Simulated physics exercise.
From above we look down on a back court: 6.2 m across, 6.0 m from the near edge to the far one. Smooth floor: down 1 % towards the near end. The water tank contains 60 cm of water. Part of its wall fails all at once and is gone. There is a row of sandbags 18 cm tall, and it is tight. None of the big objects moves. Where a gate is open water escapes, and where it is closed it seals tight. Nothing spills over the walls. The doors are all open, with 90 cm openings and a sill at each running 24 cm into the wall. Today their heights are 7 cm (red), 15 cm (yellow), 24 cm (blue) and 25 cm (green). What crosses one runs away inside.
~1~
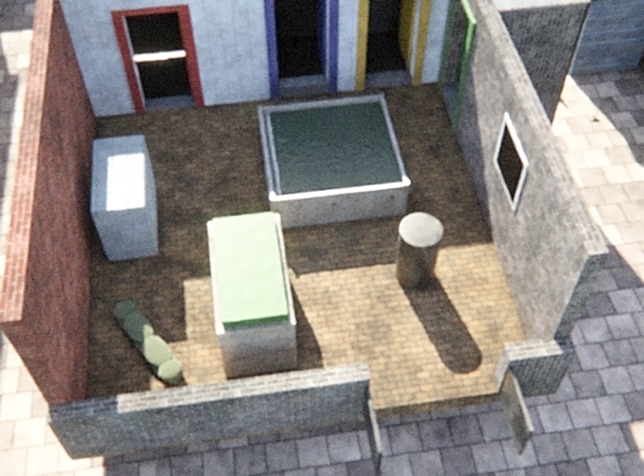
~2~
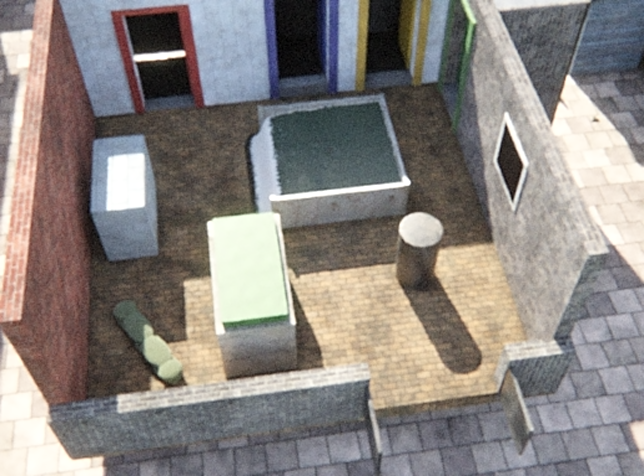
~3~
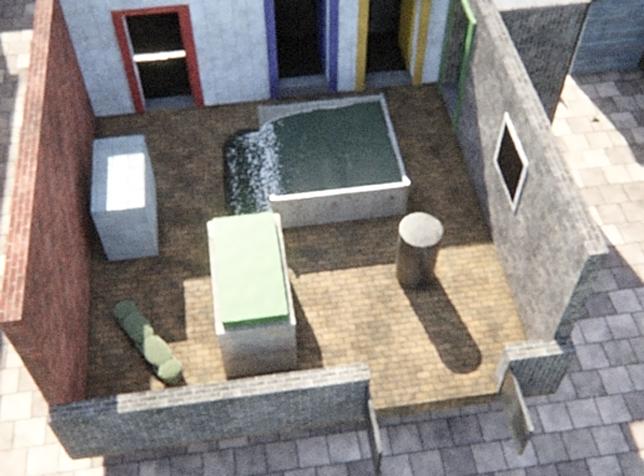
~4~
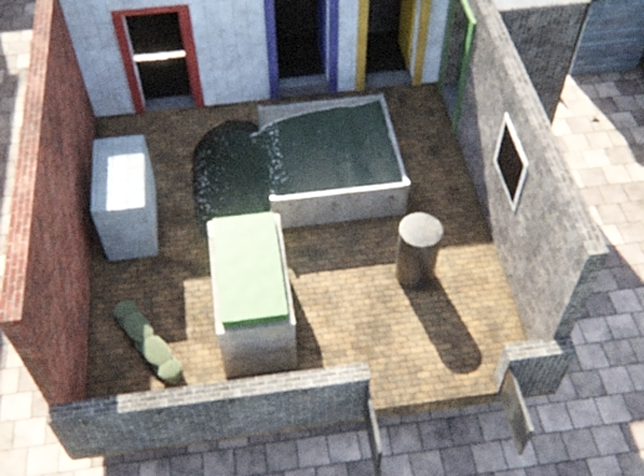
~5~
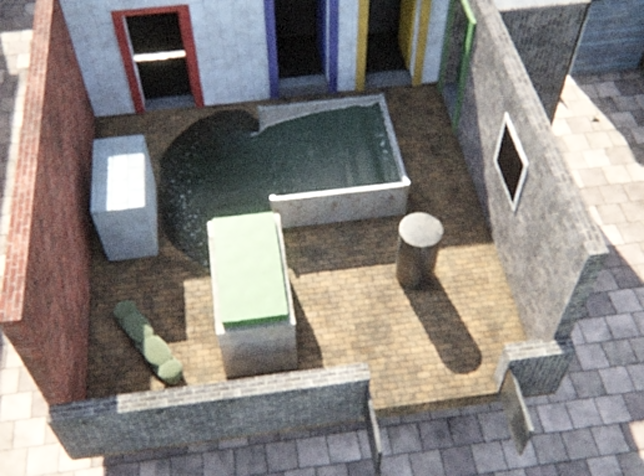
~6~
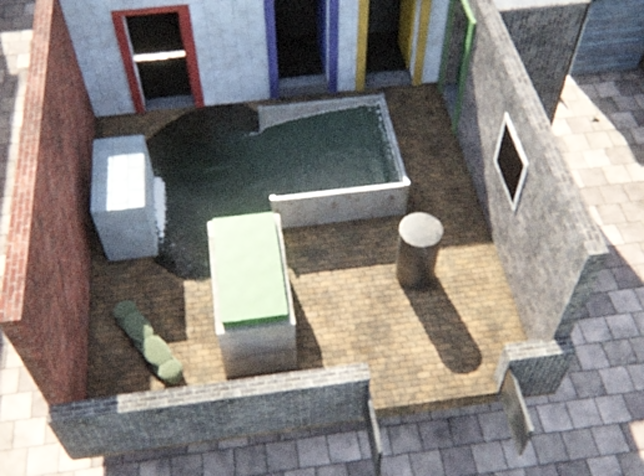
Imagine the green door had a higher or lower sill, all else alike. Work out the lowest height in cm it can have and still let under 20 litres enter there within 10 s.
The lowest such height is roughly 8 cm.
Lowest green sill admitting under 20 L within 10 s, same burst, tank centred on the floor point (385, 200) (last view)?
I'd put it at close to 7.0 cm.
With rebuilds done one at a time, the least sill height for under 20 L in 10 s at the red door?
At red, roughly 17 cm.
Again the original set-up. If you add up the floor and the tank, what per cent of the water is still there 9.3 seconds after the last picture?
Close to 90 per cent is still present.
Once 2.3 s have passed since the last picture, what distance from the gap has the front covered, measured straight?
Around 5.0 m from the gap.
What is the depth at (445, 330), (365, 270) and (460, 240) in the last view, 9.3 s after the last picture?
Depths in order: 7 / 3 / 8 cm.
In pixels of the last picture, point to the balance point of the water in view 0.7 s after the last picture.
The centre of all the water is around (266, 183).
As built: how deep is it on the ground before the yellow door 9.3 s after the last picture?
Lab note: Depth approx. 5.0 cm.
Then, 0.7 s after the last picture water covers 30 % of the floor, deepest (40 cm) near (161, 204); it has not reached the green door.
Then, 2.3 s after the last picture water covers 45 % of the floor, deepest (30 cm) near (209, 415); it has not reached the green door.
Then, 9.3 s after the last picture water covers 95 % of the floor, deepest (14 cm) near (86, 431); 5 cm at the green door, 0 litres in over its 25 cm sill.
At the green door as built, the water peaked near 12 cm, 5.7 s after the last picture.
Run again over the same 10 s with other heights there, 34 litres in over 6.5 cm, 4 litres over 10.5 cm. The limit of 20 litres is kept from about 8 cm up.
